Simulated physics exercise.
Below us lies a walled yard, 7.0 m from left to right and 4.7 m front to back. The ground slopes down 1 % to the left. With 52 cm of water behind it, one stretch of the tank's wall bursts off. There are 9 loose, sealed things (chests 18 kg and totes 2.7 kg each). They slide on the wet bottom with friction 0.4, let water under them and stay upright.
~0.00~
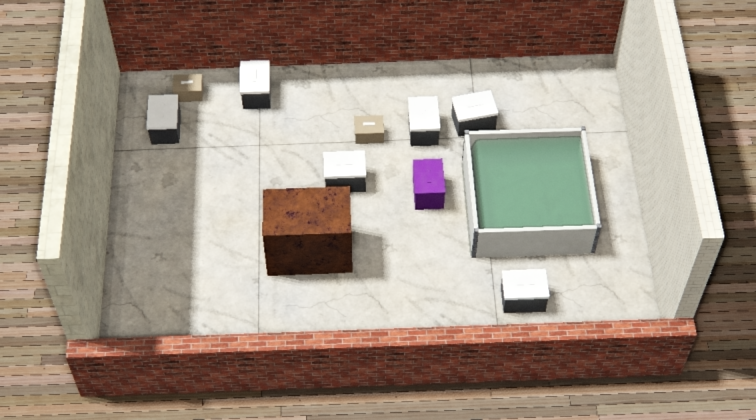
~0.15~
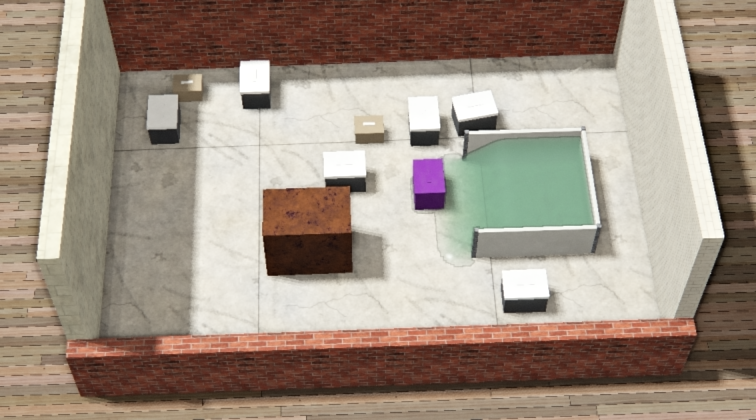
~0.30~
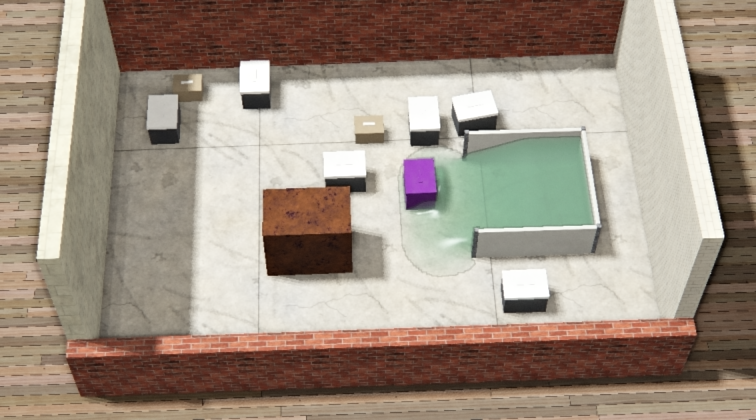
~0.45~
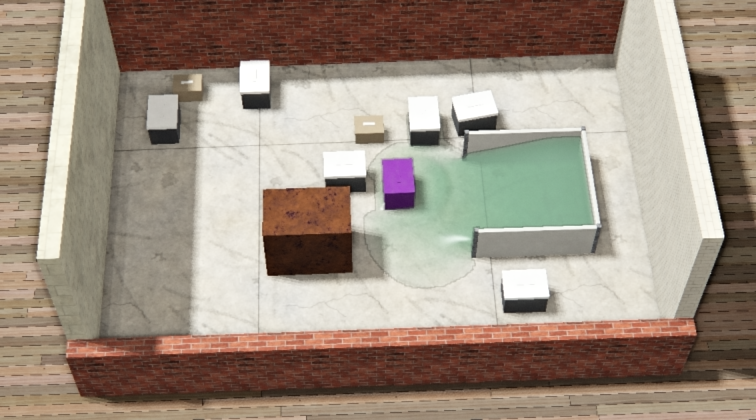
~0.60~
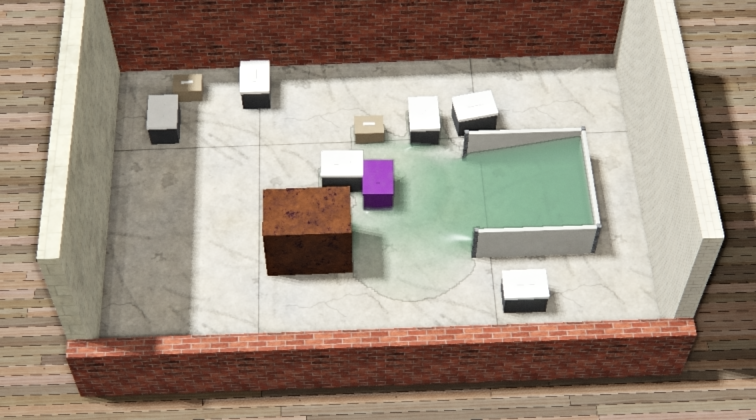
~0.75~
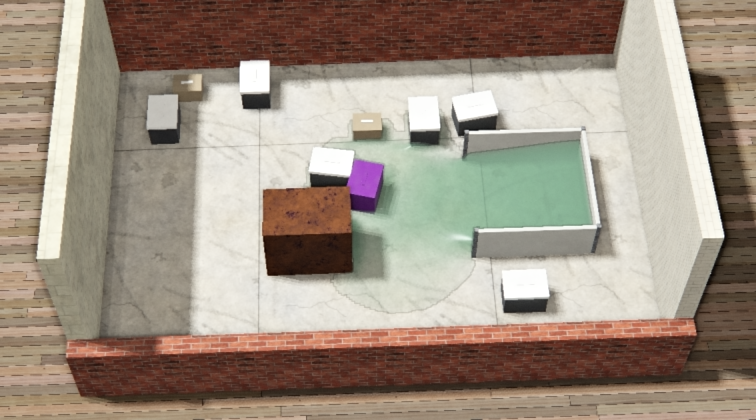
A walled yard with a pale marble floor and brick and plaster walls is seen from above by a still camera. A white-walled tank of green water stands at right, with a purple chest beside it, a large rusty-brown block near the middle, and white, grey and tan boxes scattered around. The tank's left wall gives way, water spreads leftward, and the purple chest slides left against a white box, nudging it and turning slightly, while a tan box shifts a little.
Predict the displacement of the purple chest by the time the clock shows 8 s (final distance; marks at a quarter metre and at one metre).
Purple chest ends far away.
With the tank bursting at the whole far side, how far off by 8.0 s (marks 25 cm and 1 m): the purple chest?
Then the purple chest barely shifts.
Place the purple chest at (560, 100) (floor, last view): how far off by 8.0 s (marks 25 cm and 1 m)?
It barely shifts.
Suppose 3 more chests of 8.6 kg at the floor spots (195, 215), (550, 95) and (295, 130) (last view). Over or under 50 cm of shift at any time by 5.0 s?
In turn: Past it, less, over.
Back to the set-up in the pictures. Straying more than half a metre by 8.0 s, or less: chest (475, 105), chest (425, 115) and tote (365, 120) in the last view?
In turn: Under, short of it, more.
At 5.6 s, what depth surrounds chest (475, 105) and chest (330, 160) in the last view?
About 0 and 10 cm.
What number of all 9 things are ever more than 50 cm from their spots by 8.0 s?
That makes 6.
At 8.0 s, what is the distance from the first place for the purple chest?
Roughly 350 cm.
After 1.6 s the purple chest is near (263, 181), 2.2 m from its start, aground; 0 afloat.
After 3.6 s the purple chest is near (129, 180), 3.9 m from its start, afloat; 6 afloat.
After 5.6 s the purple chest is near (151, 231), 3.7 m from its start, afloat; 5 afloat.
After 8.0 s the purple chest is near (187, 270), 3.4 m from its start, aground; 2 afloat.
